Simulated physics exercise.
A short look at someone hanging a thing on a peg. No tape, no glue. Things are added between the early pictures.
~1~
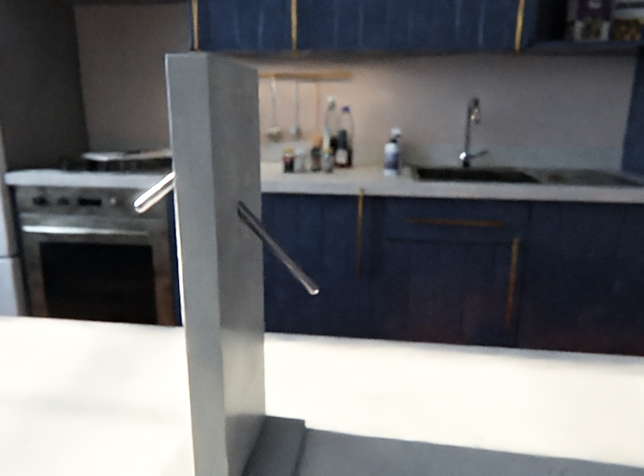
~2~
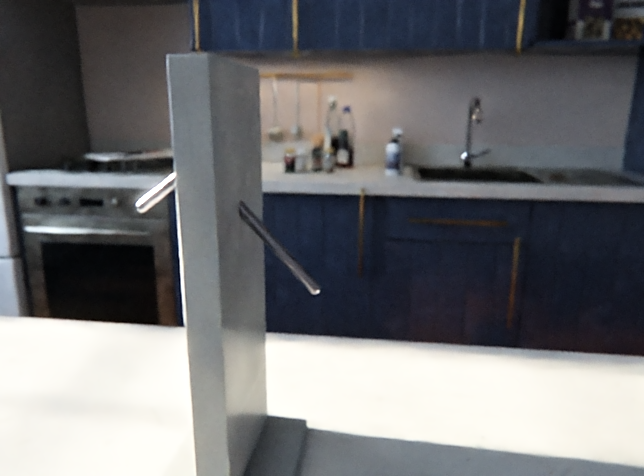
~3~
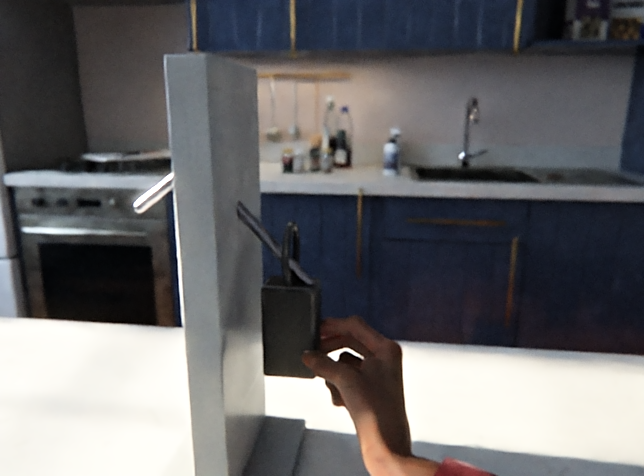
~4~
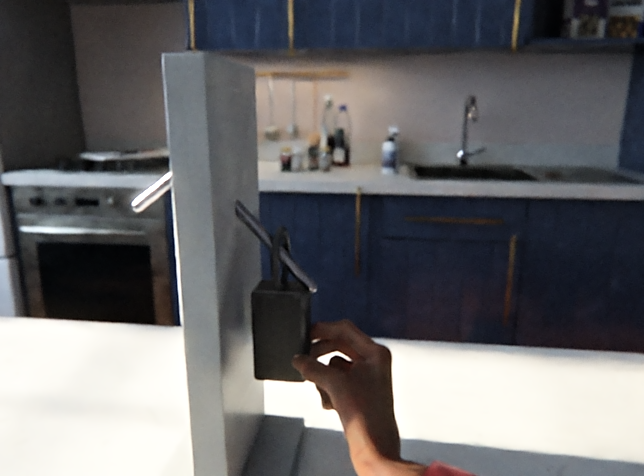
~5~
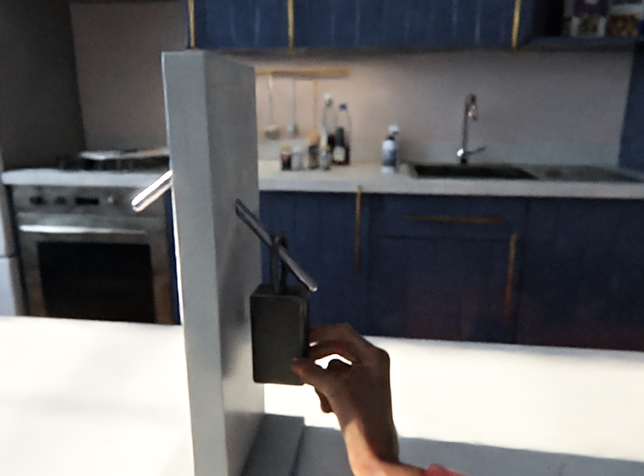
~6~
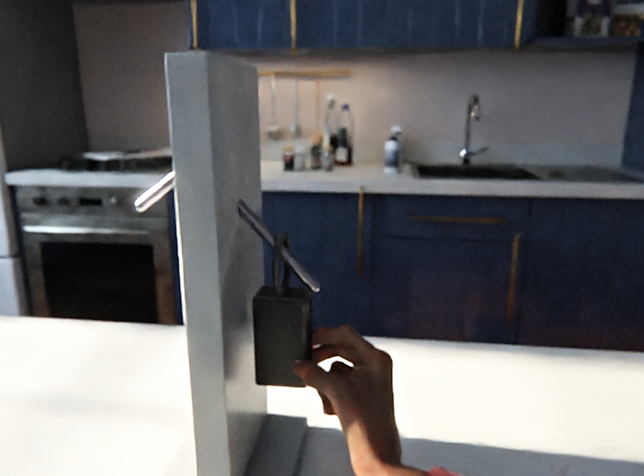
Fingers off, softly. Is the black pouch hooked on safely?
As it turns out, the black pouch drops to the table.
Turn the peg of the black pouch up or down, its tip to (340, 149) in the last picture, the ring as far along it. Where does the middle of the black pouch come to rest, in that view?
About (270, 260).
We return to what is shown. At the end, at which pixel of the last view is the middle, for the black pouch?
Roughly at (406, 462).
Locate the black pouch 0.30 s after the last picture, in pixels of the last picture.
Around (378, 432).
Then, 0.18 s after the last picture, black pouch falling near (313, 384).
Then, 0.30 s after the last picture, black pouch falling near (378, 432).
At rest, the black pouch falls off, near (406, 462).
